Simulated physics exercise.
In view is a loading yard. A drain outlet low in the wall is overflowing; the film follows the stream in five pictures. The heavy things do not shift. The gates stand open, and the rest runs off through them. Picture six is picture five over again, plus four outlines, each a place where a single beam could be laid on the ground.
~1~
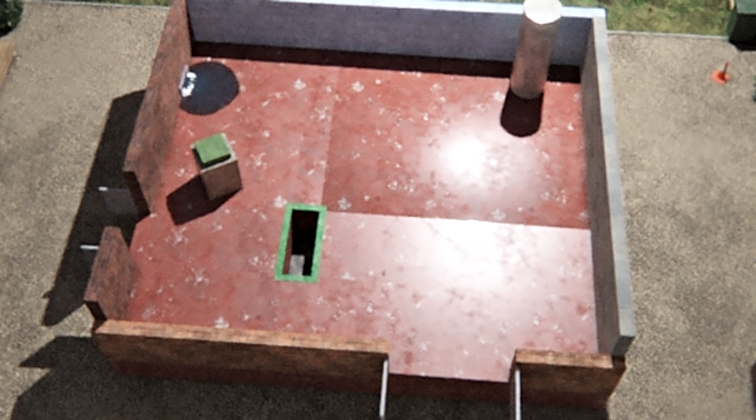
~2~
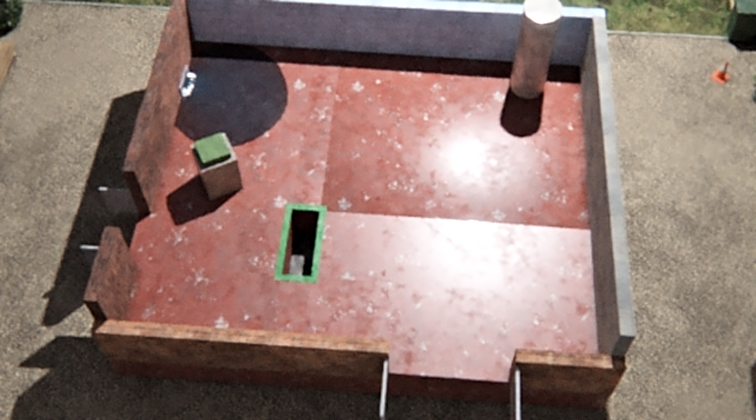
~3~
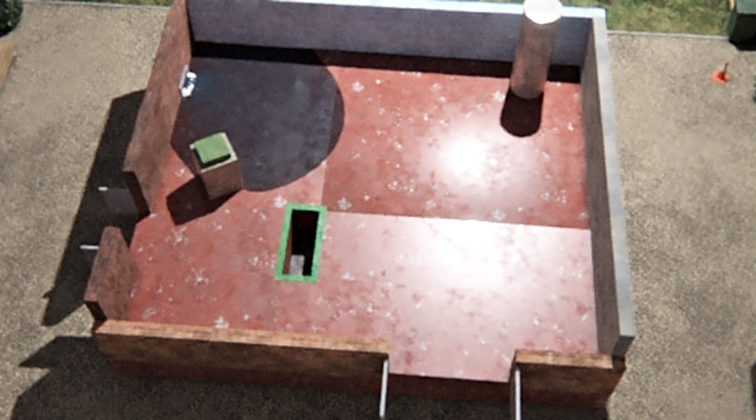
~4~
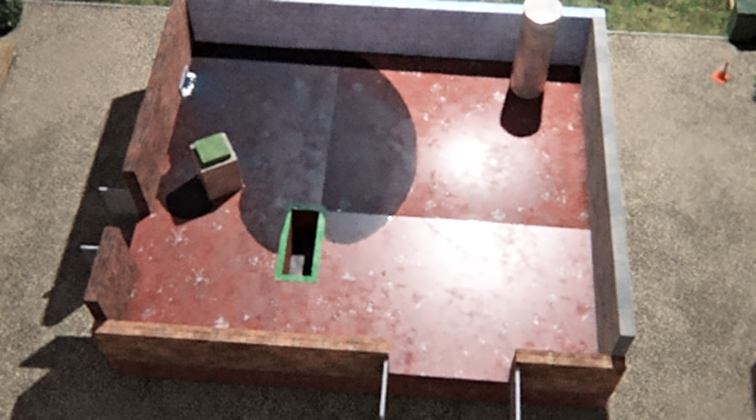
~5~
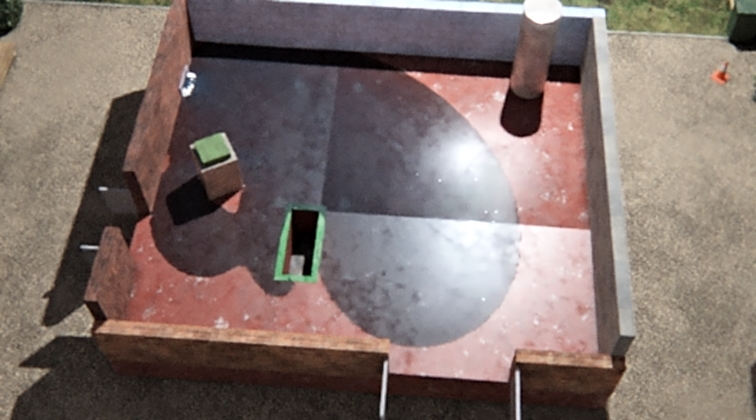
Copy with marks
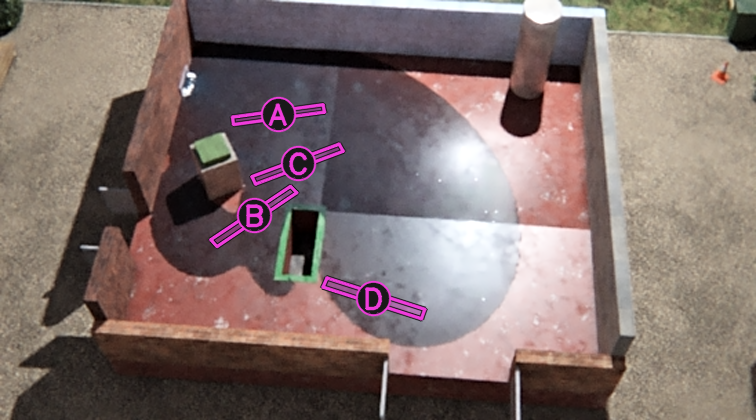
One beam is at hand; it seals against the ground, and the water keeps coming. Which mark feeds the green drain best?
D.
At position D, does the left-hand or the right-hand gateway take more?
More leaves on the right.
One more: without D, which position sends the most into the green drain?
Here it is position A.
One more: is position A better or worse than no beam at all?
Worse.
On the marked copy, A from (233, 120) to (323, 108); B from (213, 243) to (293, 189); C from (253, 180) to (341, 147); D from (325, 282) to (423, 313).
If A is chosen, about 13 % of the stream goes into the green drain, about 85 % out by the gates.
If B is chosen, about 6 % of the stream goes into the green drain, about 92 % out by the gates.
If C is chosen, about 10 % of the stream goes into the green drain, about 89 % out by the gates.
If D is chosen, about 22 % of the stream goes into the green drain, about 76 % out by the gates.
